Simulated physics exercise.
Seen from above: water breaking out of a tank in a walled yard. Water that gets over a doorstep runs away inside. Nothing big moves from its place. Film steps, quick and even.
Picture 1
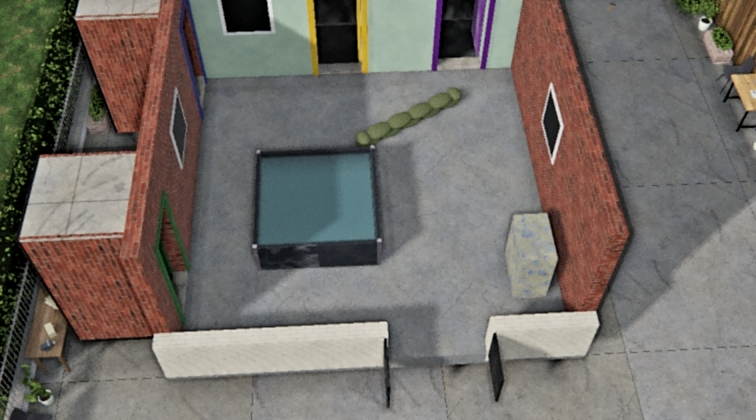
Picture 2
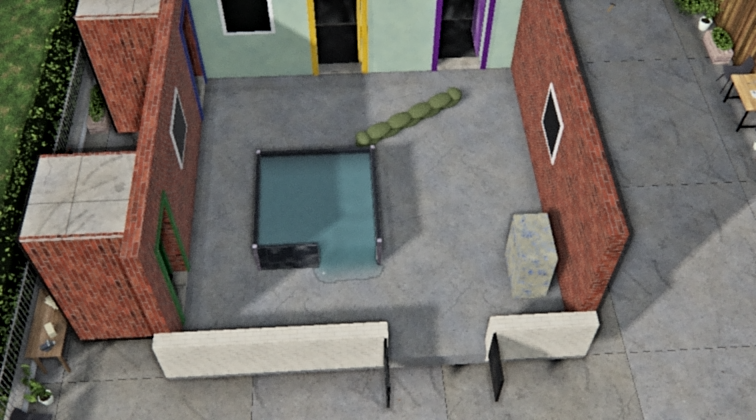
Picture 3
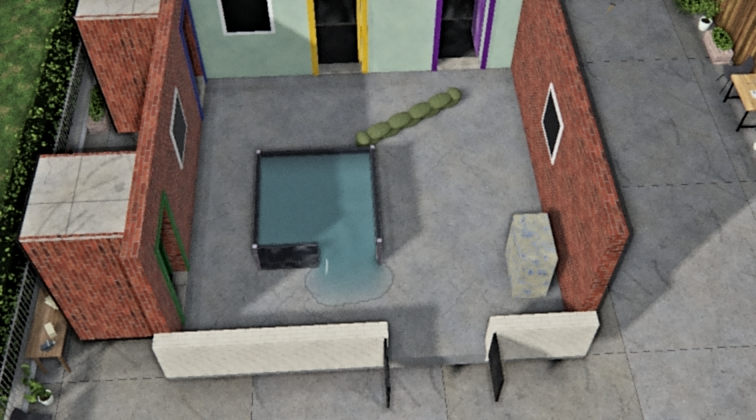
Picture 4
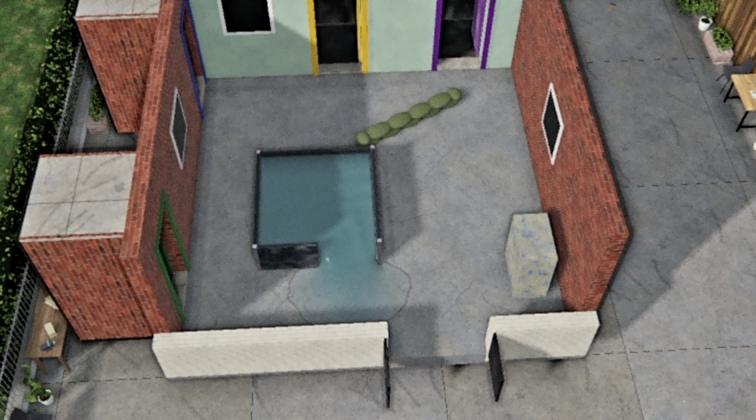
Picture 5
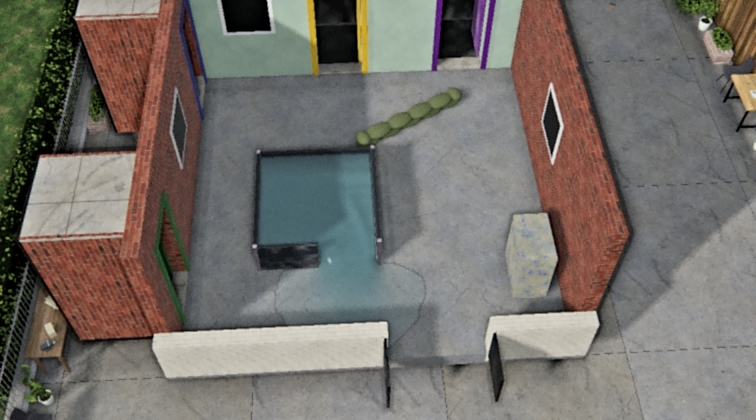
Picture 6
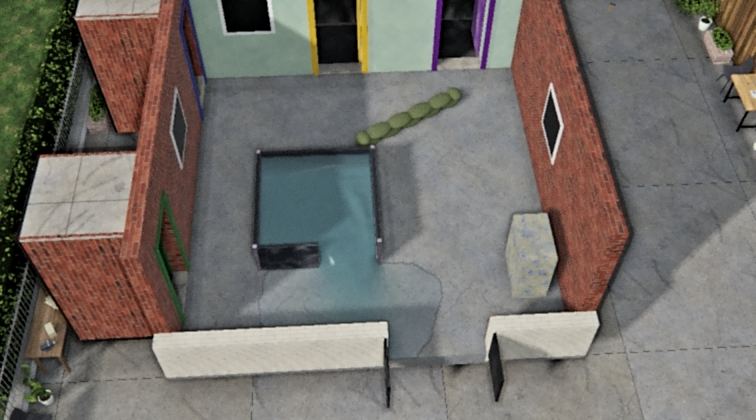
Water pours from a gap in a dark square tank and spreads across the grey yard.
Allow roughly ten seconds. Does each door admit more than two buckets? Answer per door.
The blue door: It does not; the yellow door: It does not; the purple door: It does not; the green door: It does.
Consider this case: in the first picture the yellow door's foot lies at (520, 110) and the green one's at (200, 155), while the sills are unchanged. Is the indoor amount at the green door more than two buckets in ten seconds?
The green door is spared.
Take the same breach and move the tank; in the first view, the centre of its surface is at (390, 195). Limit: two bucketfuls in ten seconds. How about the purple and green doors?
Then: Purple takes less, green stays under.
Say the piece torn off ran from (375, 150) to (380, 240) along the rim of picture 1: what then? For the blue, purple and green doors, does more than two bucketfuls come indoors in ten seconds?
As I see it, the blue door undershoots, while the purple door overshoots and the green door undershoots.
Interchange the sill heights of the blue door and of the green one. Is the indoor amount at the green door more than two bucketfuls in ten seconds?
Well, the way I see it, the green door never reaches the limit.
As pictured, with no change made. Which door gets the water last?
It's the one in purple.
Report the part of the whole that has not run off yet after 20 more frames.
Near 80 in a hundred.
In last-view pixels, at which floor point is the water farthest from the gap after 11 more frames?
I'd put it around (560, 336).
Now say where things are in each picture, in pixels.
In the first picture, still water in the open tank at (317, 198).
In the second picture, water pours out at (348, 257) and has run to (319, 272).
In the third picture, the front is at (334, 302), out from the gap at (348, 258).
In the fourth picture, water pours out at (348, 258) and has run to a hidden place.
In the fifth picture, the front is at a hidden place, out from the gap at (348, 258).
In the sixth picture, the front is at a hidden place, out from the gap at (348, 258).
A moment on, water covers 15 % of the floor; the blue door not reached, the yellow door not reached, the purple door not reached, the green door not reached.
Next, water covers 20 % of the floor; the blue door not reached, the yellow door not reached, the purple door not reached, the green door wet at the sill, nothing in.
Then, water covers 30 % of the floor; the blue door not reached, the yellow door not reached, the purple door not reached, the green door over two buckets in.
Later, water covers 55 % of the floor; the blue door wet at the sill, nothing in, the yellow door not reached, the purple door not reached, the green door far over two buckets in.
In the end, water covers 75 % of the floor; the blue door wet at the sill, nothing in, the yellow door wet at the sill, nothing in, the purple door wet at the sill, nothing in, the green door far over two buckets in.
